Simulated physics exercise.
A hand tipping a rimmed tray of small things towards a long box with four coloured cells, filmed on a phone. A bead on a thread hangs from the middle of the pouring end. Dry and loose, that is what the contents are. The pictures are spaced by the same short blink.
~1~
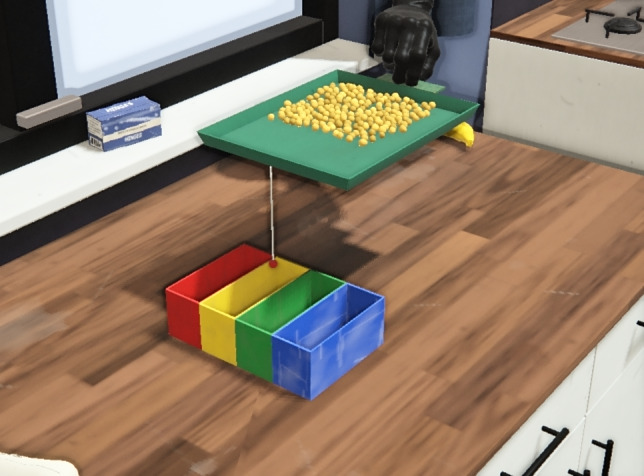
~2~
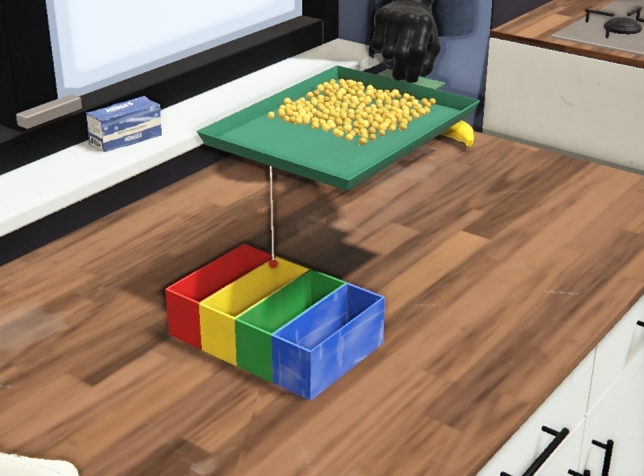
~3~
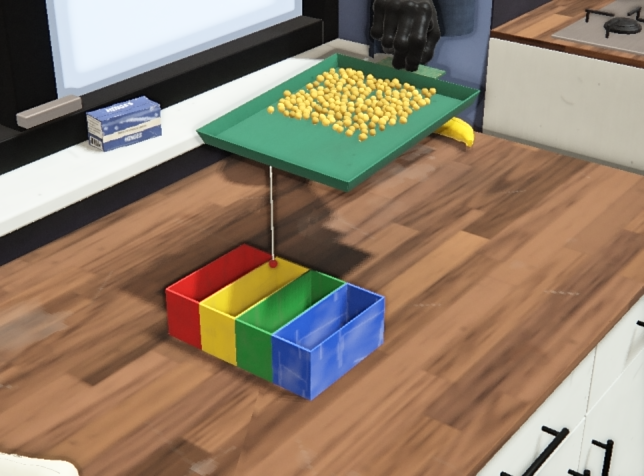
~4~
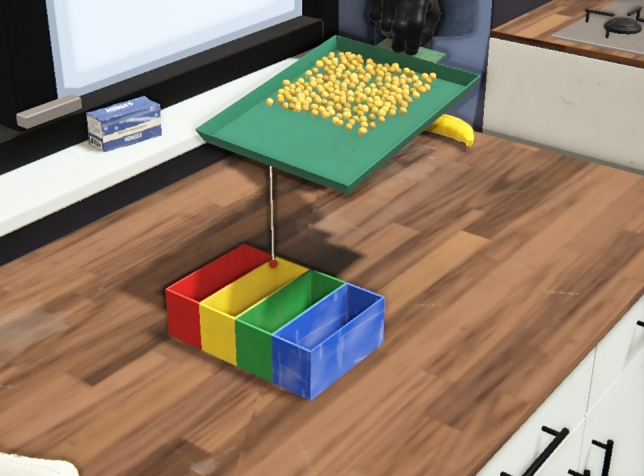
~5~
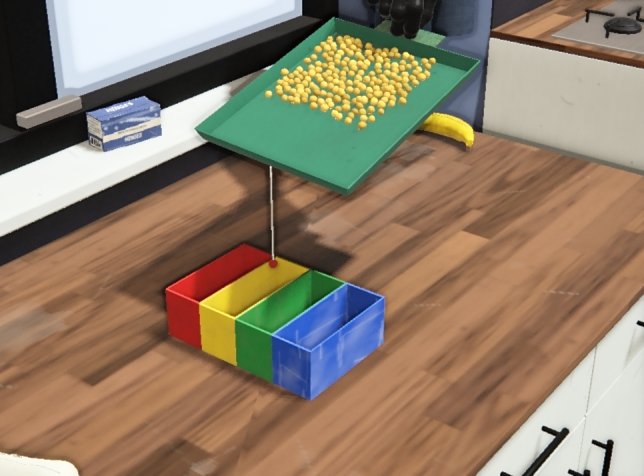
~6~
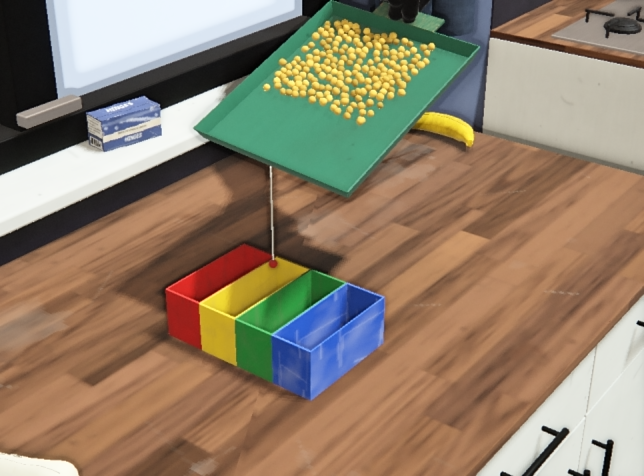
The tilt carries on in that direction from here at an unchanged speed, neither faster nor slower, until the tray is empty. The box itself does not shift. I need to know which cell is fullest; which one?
That is the blue cell.
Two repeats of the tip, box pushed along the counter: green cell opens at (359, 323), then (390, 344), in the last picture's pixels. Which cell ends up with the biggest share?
That yellow cell, and then red.
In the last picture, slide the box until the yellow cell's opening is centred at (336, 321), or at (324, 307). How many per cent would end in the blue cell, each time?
You'd get near 0 per cent and afterwards near 0 per cent.
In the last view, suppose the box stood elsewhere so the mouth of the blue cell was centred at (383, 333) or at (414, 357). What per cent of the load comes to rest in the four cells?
Roughly 90 per cent the first time and 70 per cent the second.
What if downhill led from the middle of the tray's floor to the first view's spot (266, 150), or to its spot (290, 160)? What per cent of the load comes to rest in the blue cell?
So it's 0 percent with the first slope and 10 percent with the other.
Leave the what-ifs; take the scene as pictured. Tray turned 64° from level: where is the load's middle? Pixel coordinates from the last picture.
I'd put it at about (300, 173).
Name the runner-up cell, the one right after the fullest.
The cell in green.
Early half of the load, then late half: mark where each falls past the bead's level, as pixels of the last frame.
Around (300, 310) first; around (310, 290) second.
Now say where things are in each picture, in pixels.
Corners of the pouring end at (204, 131) and (348, 175), level; middle of the load at (353, 109), puffed corn balls; bead on its thread at (273, 264); red cell at (184, 315); yellow cell at (218, 330); green cell at (254, 346); blue cell at (292, 363), in the first picture.
Corners of the pouring end at (204, 130) and (347, 176), level; middle of the load at (353, 106), in the second picture.
Corners of the pouring end at (204, 129) and (347, 178), tipped barely, lowest at the right corner; middle of the load at (352, 98), in the third picture.
Corners of the pouring end at (203, 128) and (347, 180), tipped a little, lowest at the right corner; middle of the load at (352, 86), in the fourth picture.
Corners of the pouring end at (202, 127) and (346, 183), tipped clearly, lowest at the right corner; middle of the load at (351, 74), in the fifth picture.
Corners of the pouring end at (201, 126) and (346, 186), tipped clearly, lowest at the right corner; middle of the load at (349, 63); red cell at (184, 315); yellow cell at (218, 330); green cell at (254, 346); blue cell at (292, 363), in the sixth picture.
Soon after the last picture, tray tipped steeply; most on the tray; about a quarter falling or outside the box.
A little later, tray tipped past a quarter turn; about a quarter on the tray; about a quarter in the blue cell; about a quarter in the green cell; a small part in the yellow cell; a stray few in the red cell; about a quarter falling or outside the box.
Later still, tray tipped past a quarter turn; about half in the blue cell; about a quarter in the green cell; about a quarter in the yellow cell; a stray few in the red cell; a small part falling or outside the box.
At rest, tray tipped past a quarter turn; about half in the blue cell; about a quarter in the green cell; about a quarter in the yellow cell; a stray few in the red cell; a small part outside the box.
